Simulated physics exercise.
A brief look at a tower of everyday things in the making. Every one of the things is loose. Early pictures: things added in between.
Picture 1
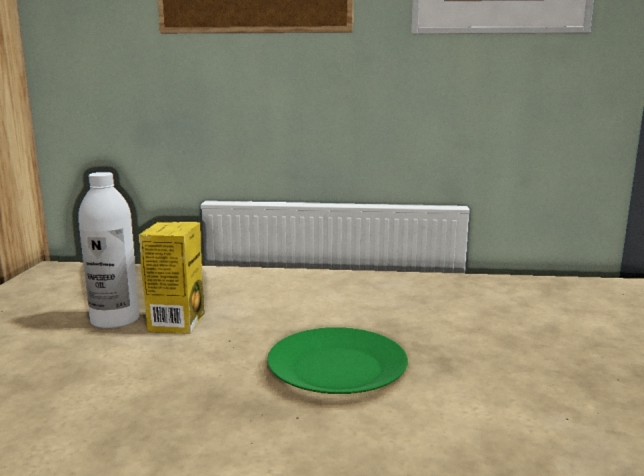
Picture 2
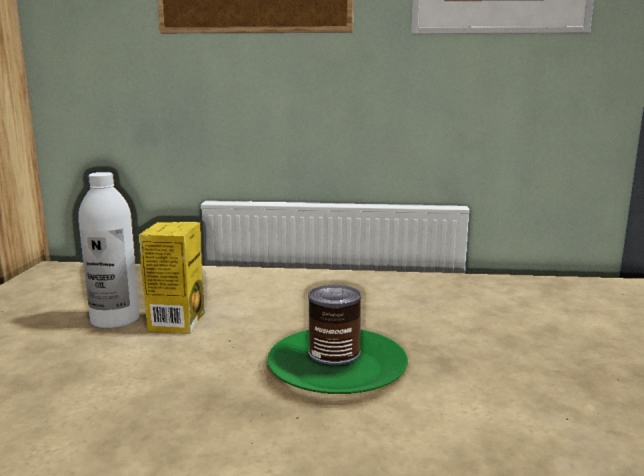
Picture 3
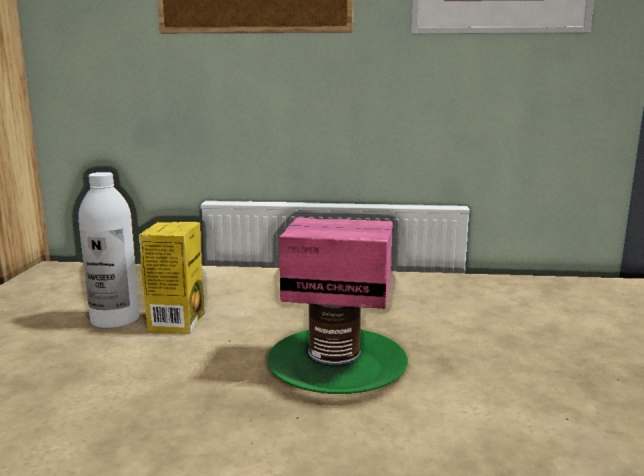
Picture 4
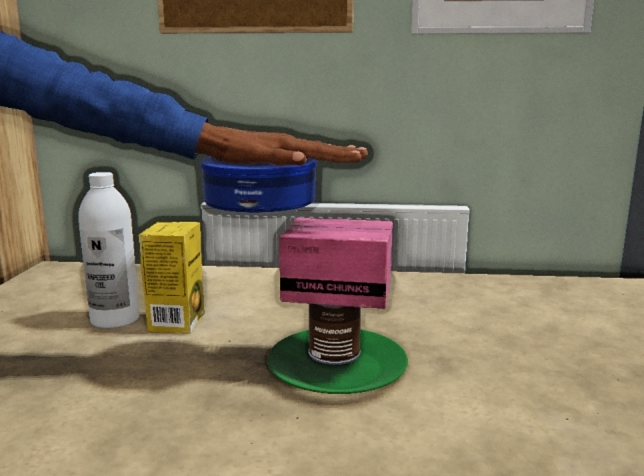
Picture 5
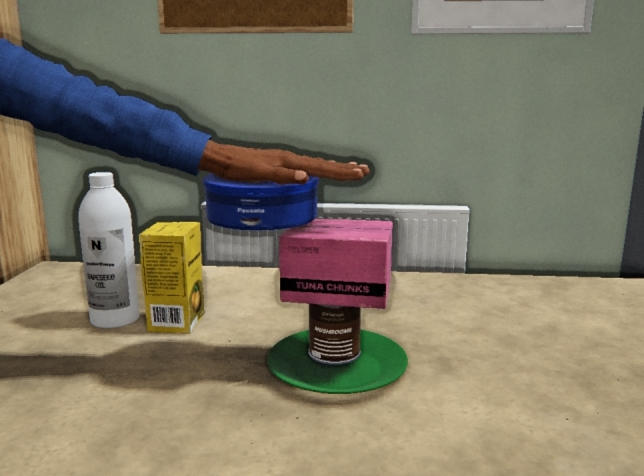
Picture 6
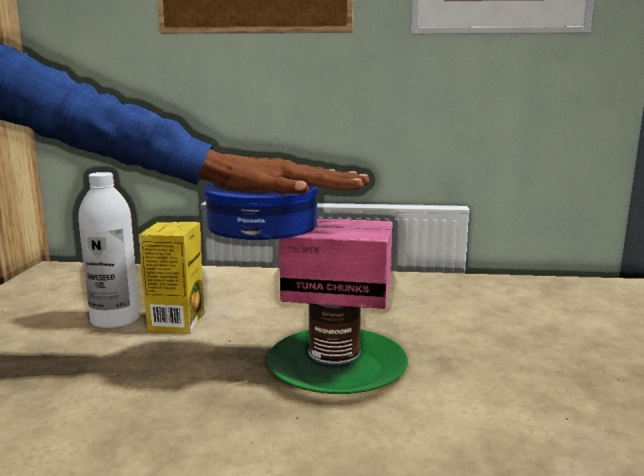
A brown pot appears on the green plate, beside a white bottle and yellow carton on the left, and then a pink tuna box sits on top of it. A blue-sleeved arm then holds a blue tub at the box's upper left, lowering it slightly under a flat hand.
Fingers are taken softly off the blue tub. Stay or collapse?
My guess: It won't stay upright.
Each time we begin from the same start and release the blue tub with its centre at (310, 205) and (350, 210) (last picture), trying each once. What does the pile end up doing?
First attempt - it does not fall; second attempt - it does not fall.
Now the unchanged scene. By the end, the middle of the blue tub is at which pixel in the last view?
Roughly at pixel (177, 316).
Then, 0.30 s past the last view, blue tub now fallen; pink box rocked 7° from its first pose.
Then, 0.50 s past the last view, things are still on the move.
Then, 0.80 s past the last view, as before.
Then, 2.10 s past the last view, nothing new.
Finally, fallen, blue tub; the other 5 still in place. Final places as the last picture's camera would see them, blue tub near (177, 315). The pile gives way.
